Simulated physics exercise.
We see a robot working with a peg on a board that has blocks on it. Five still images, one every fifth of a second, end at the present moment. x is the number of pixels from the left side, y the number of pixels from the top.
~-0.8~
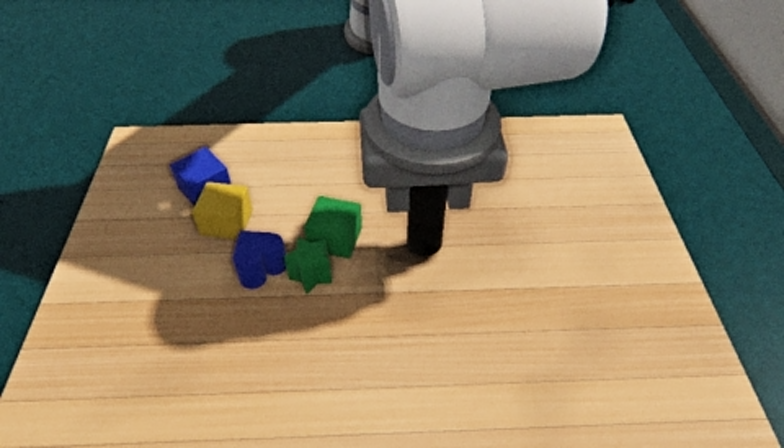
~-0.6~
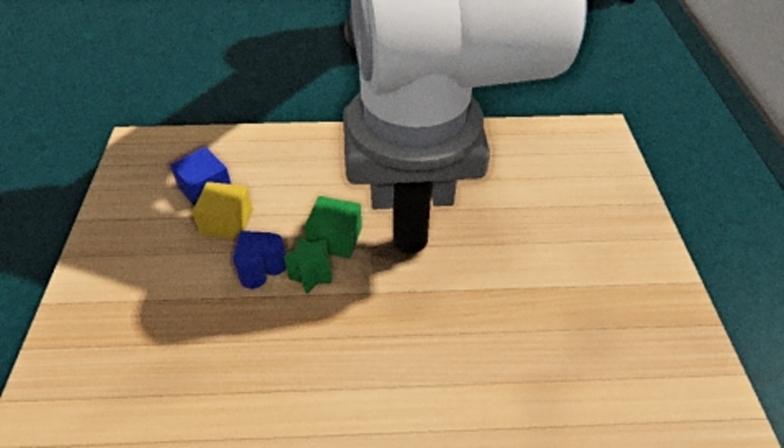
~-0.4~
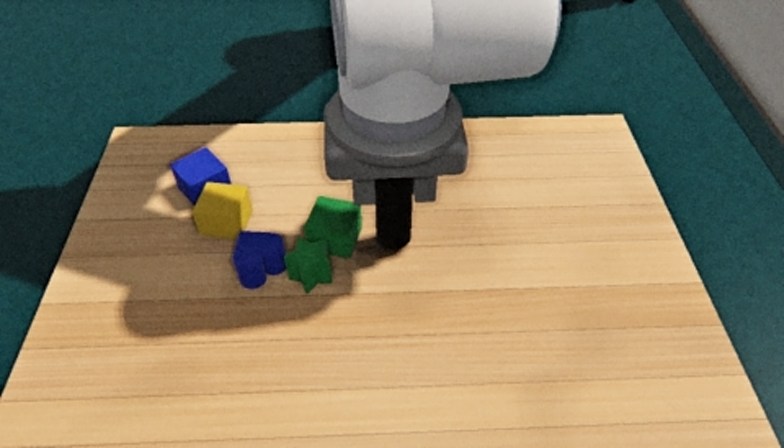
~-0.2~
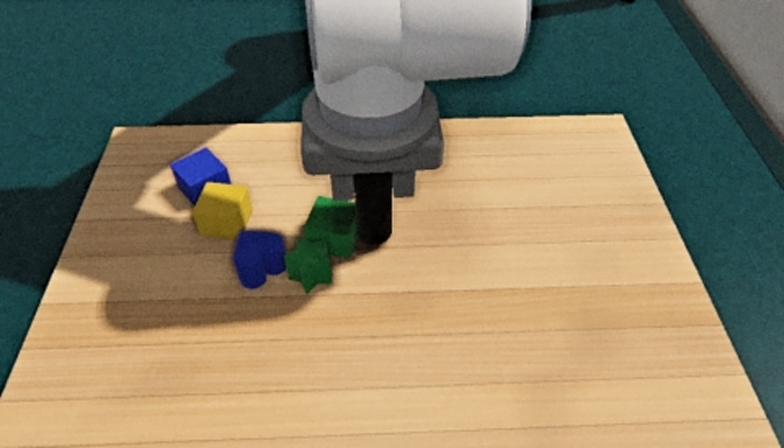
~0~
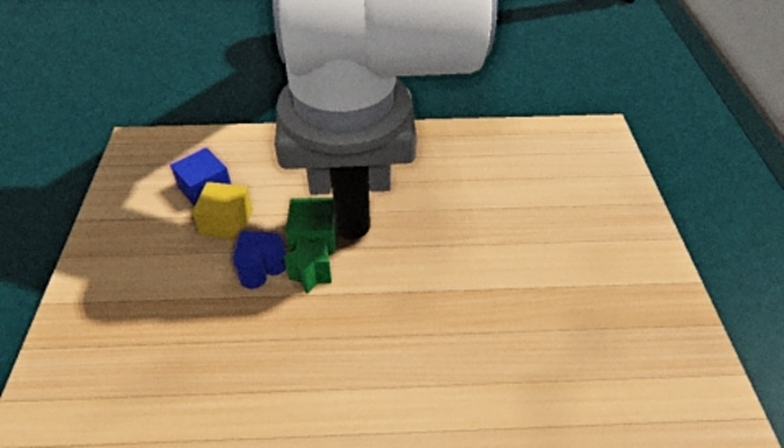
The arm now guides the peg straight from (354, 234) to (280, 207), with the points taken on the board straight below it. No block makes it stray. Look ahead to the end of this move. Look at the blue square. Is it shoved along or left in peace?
It keeps its position.
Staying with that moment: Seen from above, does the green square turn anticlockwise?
Final answer: Yes.
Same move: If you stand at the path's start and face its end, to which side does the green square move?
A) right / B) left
It's B.
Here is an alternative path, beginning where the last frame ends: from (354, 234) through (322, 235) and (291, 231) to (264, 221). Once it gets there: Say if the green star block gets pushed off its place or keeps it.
The green star block does not move.
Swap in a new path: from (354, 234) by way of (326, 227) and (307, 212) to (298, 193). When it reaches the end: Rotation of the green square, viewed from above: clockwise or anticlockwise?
Short answer: Counterclockwise.
What follows on the original path. Halfway along, peg at (315, 213); blue heart at (246, 250); green square at (273, 212), turned 45° anticlockwise.
At the end, peg at (278, 199); blue square in place; blue heart at (246, 251); green square at (262, 214), turned 65° anticlockwise.
